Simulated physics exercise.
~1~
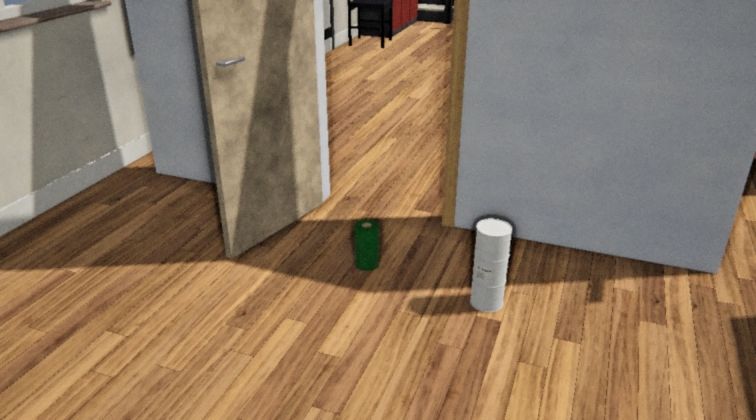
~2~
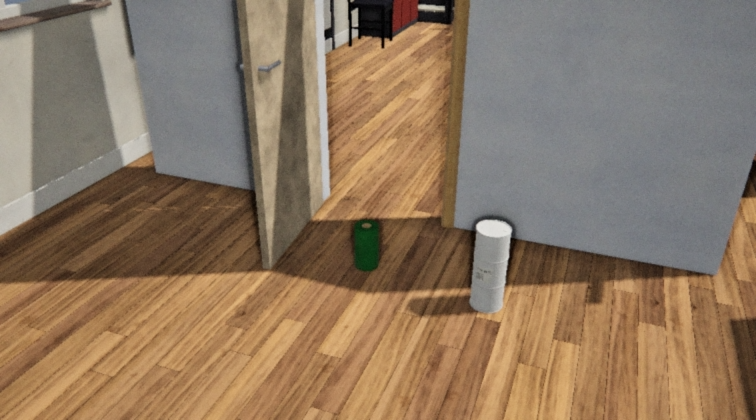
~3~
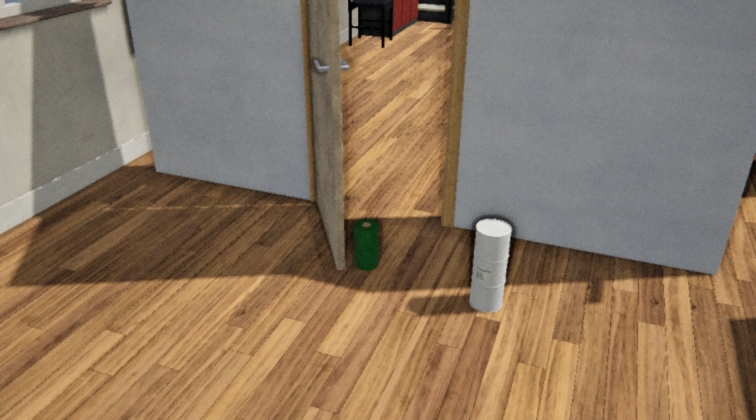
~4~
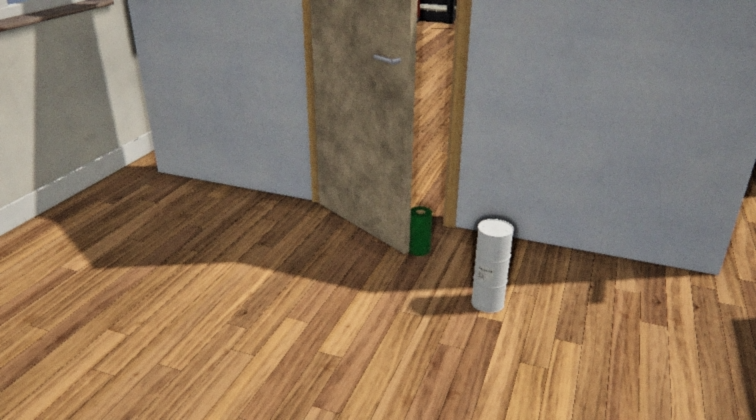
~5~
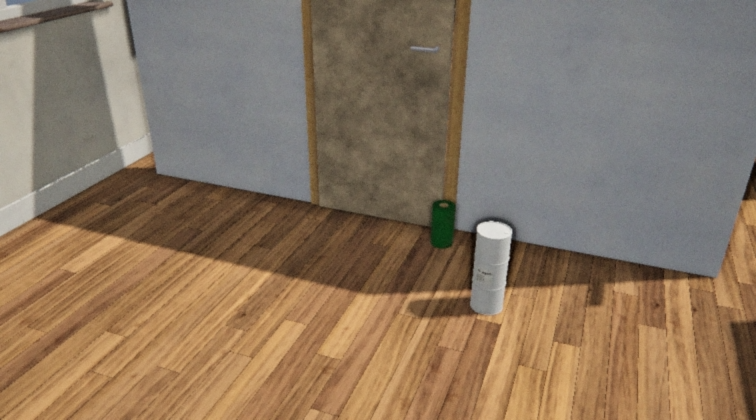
A door swings shut, pushing a green roll right, while a white canister stays still.
